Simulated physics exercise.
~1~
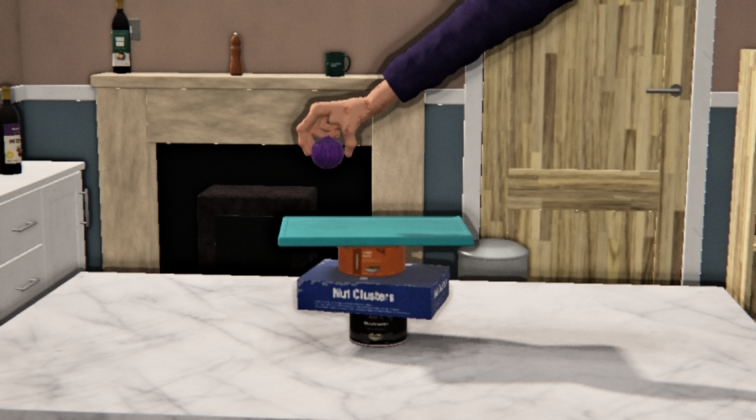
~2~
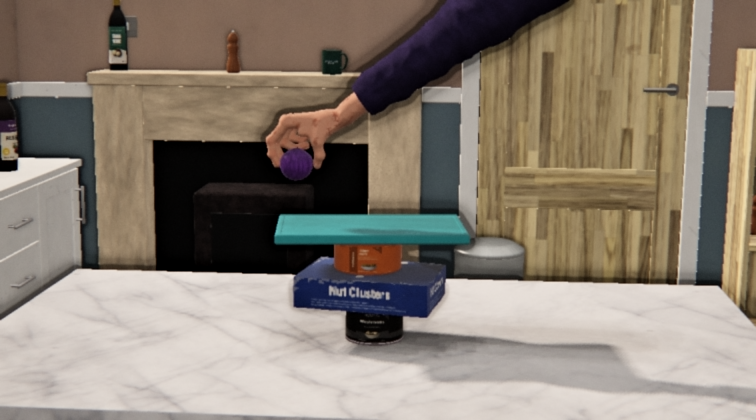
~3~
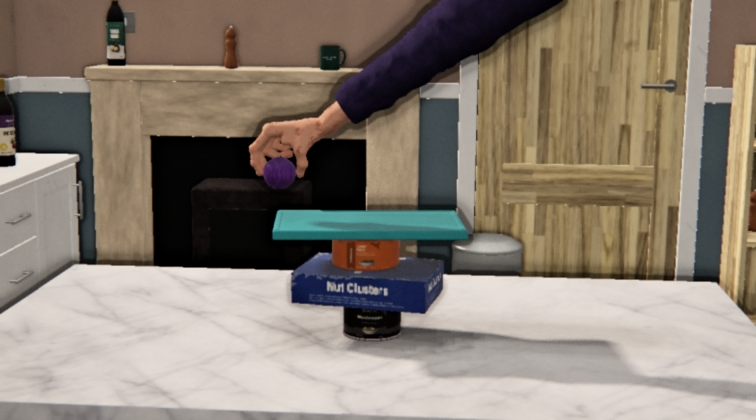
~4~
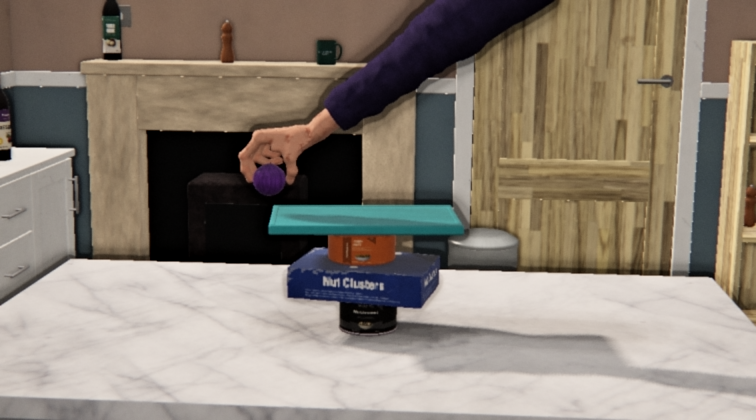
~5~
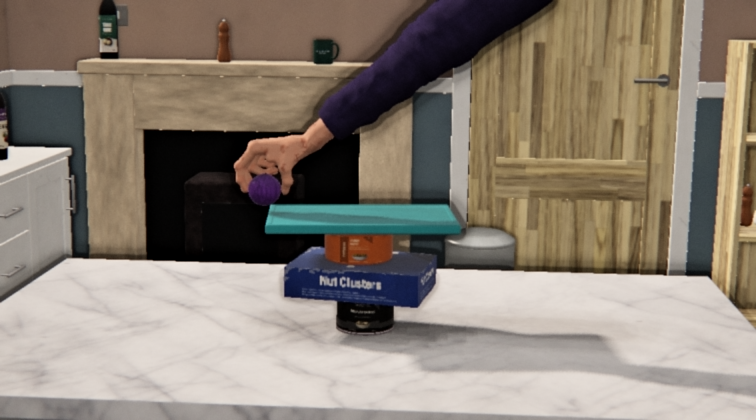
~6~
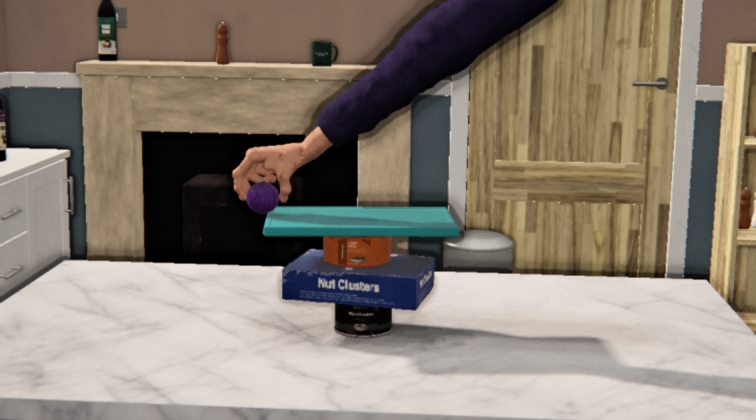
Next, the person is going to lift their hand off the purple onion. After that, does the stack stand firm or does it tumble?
It tumbles.
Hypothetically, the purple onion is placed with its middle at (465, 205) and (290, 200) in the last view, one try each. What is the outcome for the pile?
Case 1: Collapse. Case 2: Stable.
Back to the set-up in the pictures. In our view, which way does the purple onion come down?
Pretty clearly in the leftward direction.
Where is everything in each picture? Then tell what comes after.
The first frame shows coming down; purple onion (328, 153); turquoise tray (374, 231).
The second frame shows coming down; purple onion (297, 164); black tub (374, 319).
The third frame shows coming down; purple onion (280, 173); turquoise tray (369, 224).
The fourth frame shows coming down; purple onion (269, 180); black tub (368, 310).
The fifth frame shows coming down; purple onion (265, 189); turquoise tray (362, 219).
The sixth frame shows set down, still held; purple onion (263, 198); black tub (363, 312).
Then, 0.40 s later than the last frame, purple onion now fallen.
Then, 0.50 s later than the last frame, things are still on the move.
When it is over, fallen, purple onion; the other 4 as before. End places, in pixels of the last picture, purple onion near (212, 308). The pile gives way.
